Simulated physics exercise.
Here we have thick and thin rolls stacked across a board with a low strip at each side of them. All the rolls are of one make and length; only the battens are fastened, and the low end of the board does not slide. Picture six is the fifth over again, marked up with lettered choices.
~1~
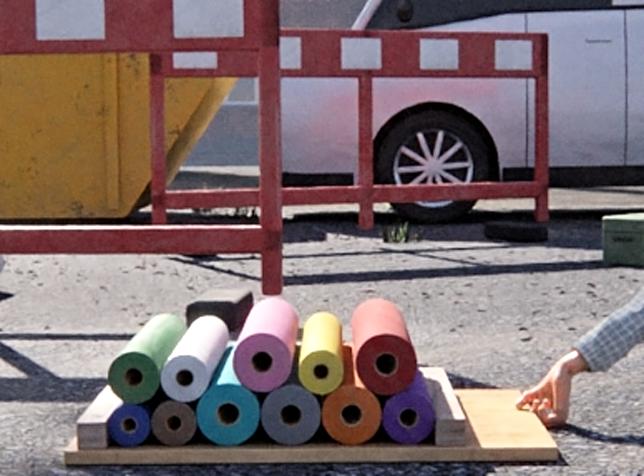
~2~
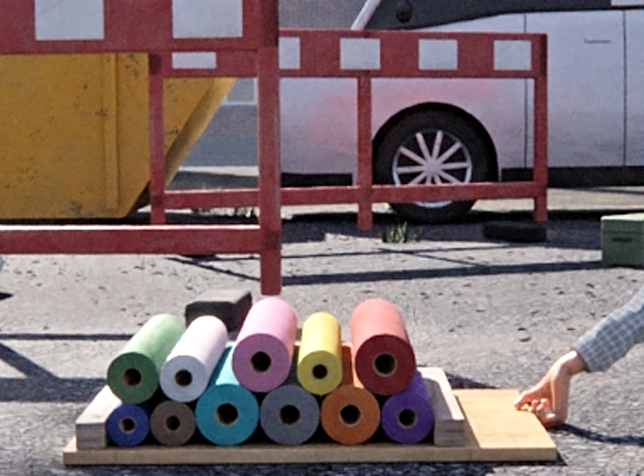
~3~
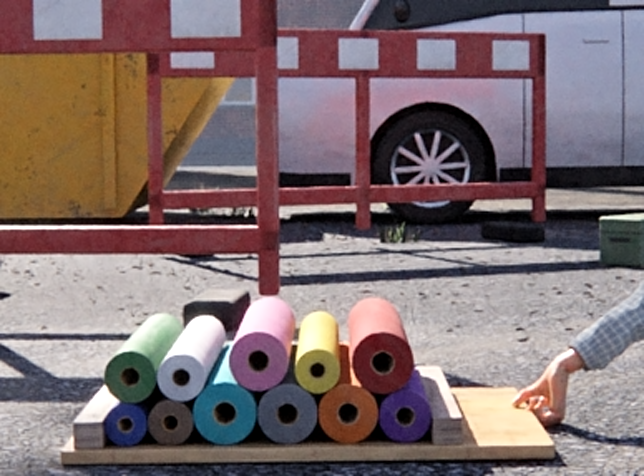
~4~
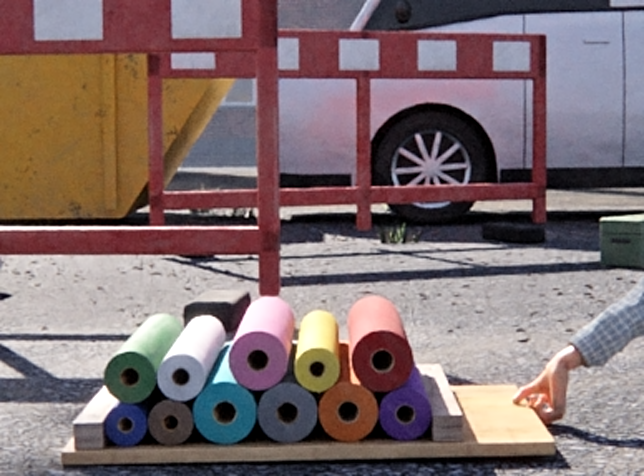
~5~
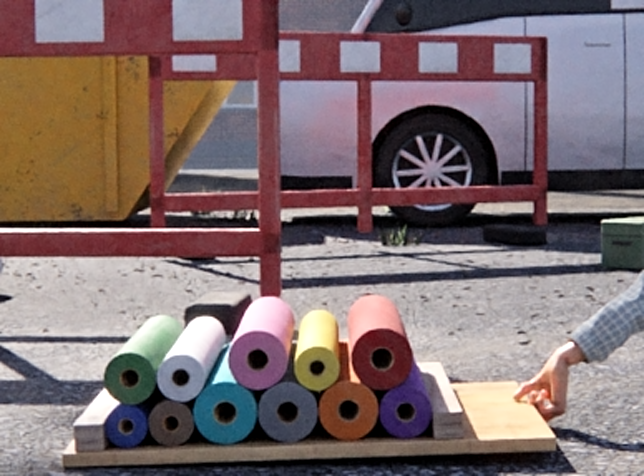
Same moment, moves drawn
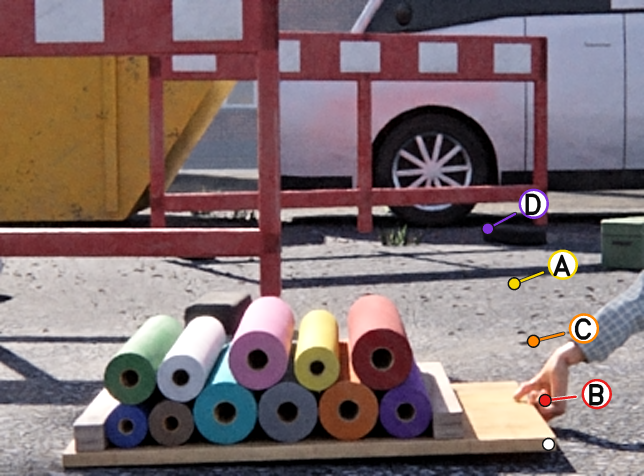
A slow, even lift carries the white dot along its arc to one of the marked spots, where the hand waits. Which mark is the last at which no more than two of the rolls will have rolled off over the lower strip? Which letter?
Stop at D.
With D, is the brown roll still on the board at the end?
The brown roll: Yes.
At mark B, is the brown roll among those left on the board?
The brown roll: Yes.
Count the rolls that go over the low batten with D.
At D the number is two.
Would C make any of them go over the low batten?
Yes, at C.
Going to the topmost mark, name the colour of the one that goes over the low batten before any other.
First is the green one.
On the marked copy, A at (514, 284); B at (545, 401); C at (534, 341); D at (488, 228); the white dot at (548, 444).
With D. Early on, board at 17°.
Further on, board at 28°.
At the end, board at 28°, two over the low batten (white, green).
As for the rest, A two over the low batten (white, green); B one over the low batten (green); C two over the low batten (white, green).
